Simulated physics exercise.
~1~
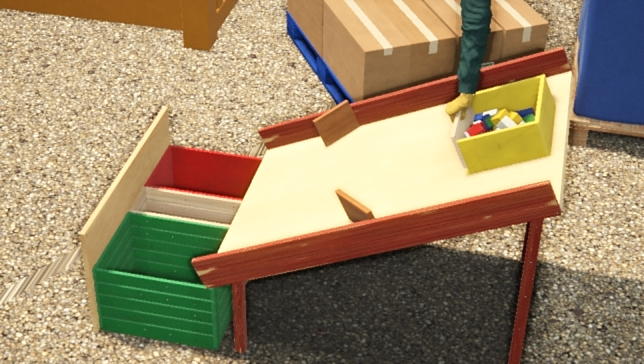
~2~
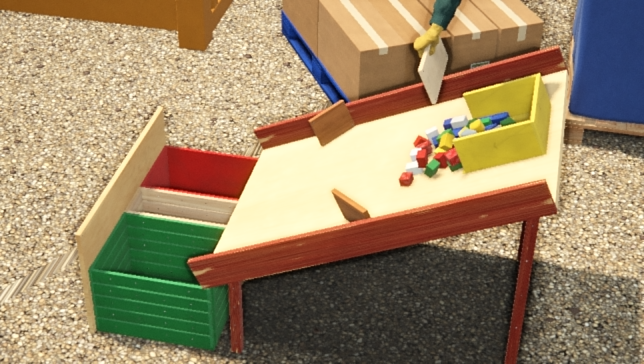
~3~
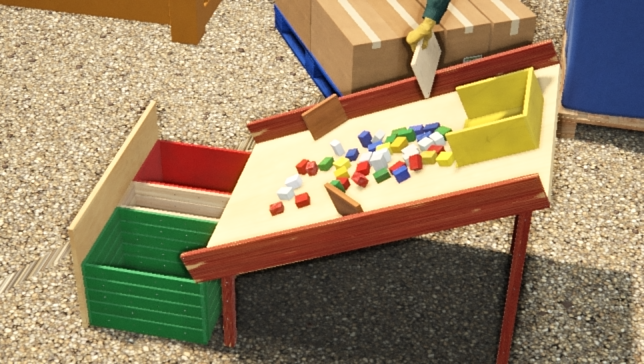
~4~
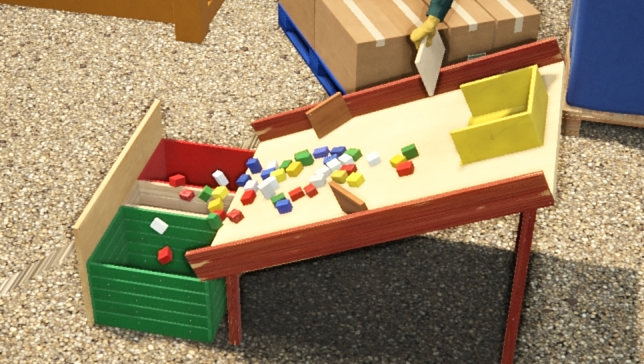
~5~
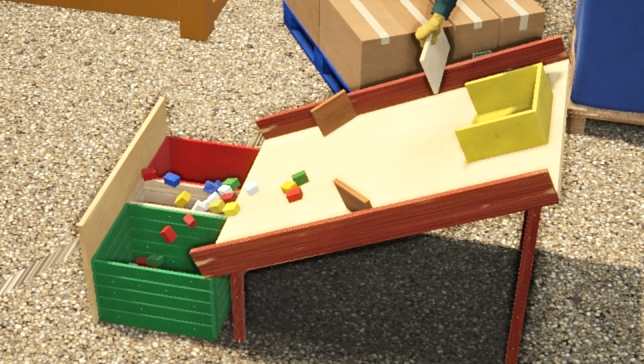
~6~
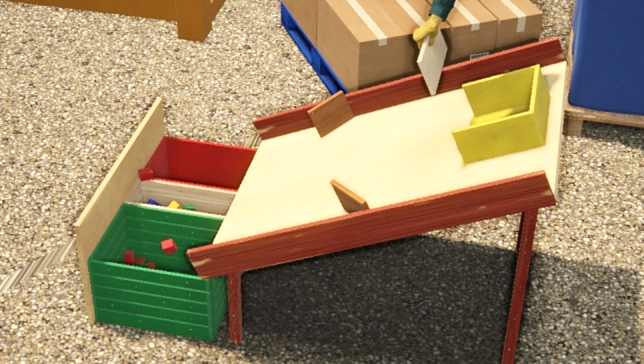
A gloved hand lifts a gate, and colourful bricks slide down the table into three bins.
